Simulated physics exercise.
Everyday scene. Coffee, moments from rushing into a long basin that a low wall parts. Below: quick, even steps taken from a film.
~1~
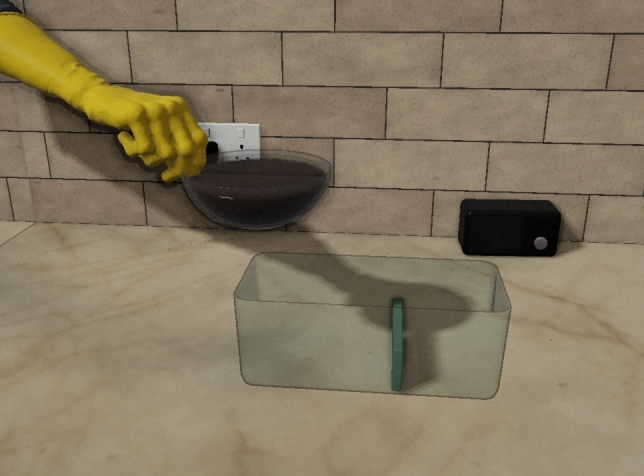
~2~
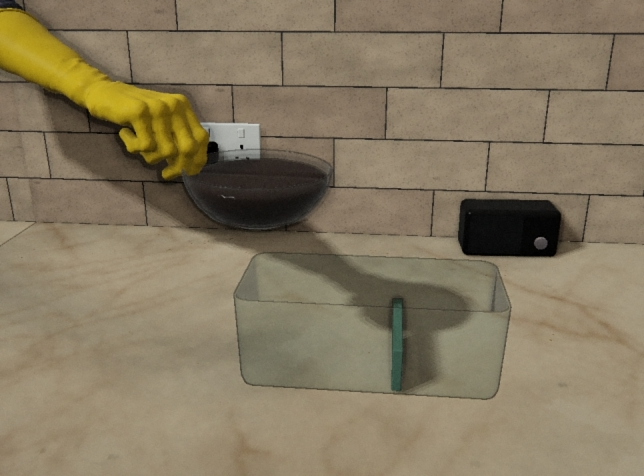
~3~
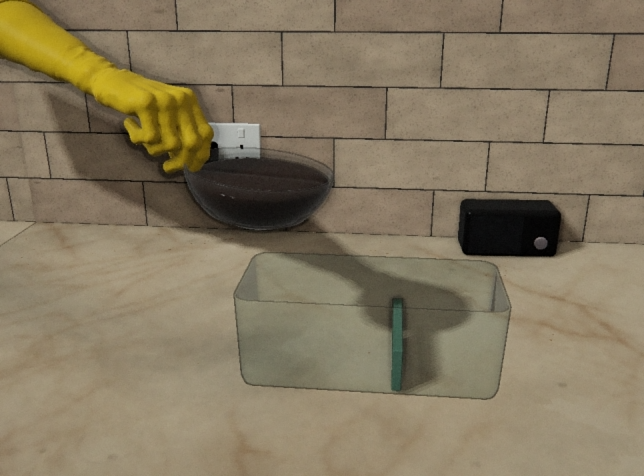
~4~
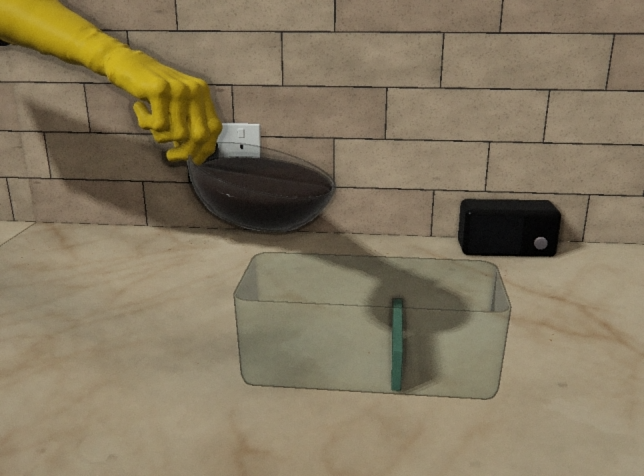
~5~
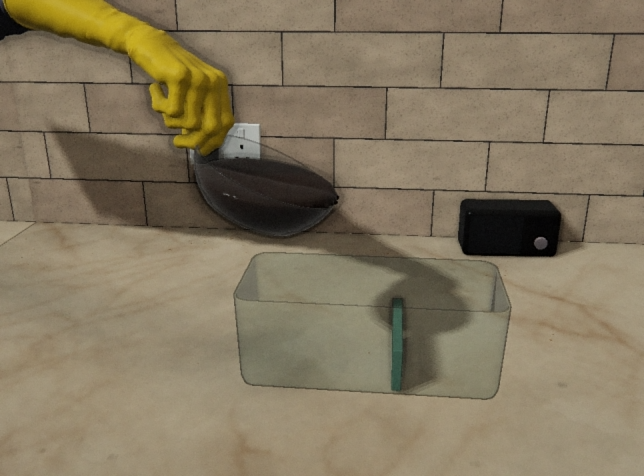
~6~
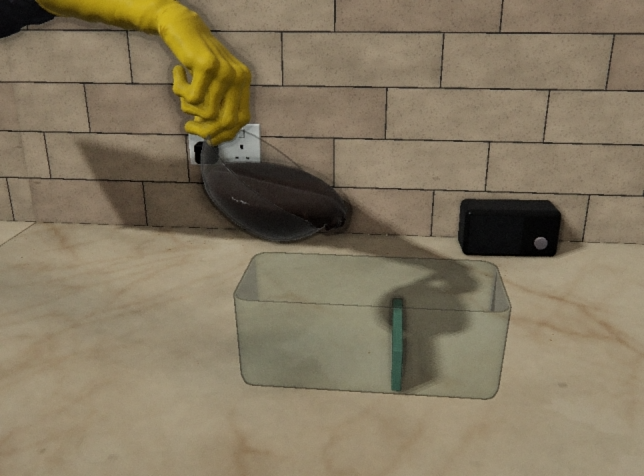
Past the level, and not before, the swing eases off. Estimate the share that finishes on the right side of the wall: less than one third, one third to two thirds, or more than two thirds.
The right side ends up with less than one third.
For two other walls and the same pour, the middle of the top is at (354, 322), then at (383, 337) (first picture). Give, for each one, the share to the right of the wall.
50 per cent, then 30 per cent, roughly.
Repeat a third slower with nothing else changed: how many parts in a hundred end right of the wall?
Around 5 in a hundred.
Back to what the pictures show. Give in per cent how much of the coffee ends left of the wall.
Some 80 per cent.
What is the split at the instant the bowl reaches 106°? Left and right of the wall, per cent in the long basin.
Reading: Left some 90 %, right some 0 %.
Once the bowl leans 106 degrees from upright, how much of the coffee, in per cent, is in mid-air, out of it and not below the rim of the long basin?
Something like 5 per cent of it.
A moment on, the bowl is tipped right over and 1 per cent is still to pour, 91 is left of the wall and 0 right of it.
Next, the bowl is tipped right over and 0 per cent is still to pour, 80 is left of the wall and 6 right of it.
Then the bowl is tipped right over and 0 per cent is still to pour, 82 is left of the wall and 8 right of it.
Later the bowl is tipped right over and 0 per cent is still to pour, 82 is left of the wall and 8 right of it.
Finally, 82 per cent lies left of the wall, 8 right of it and 10 outside.
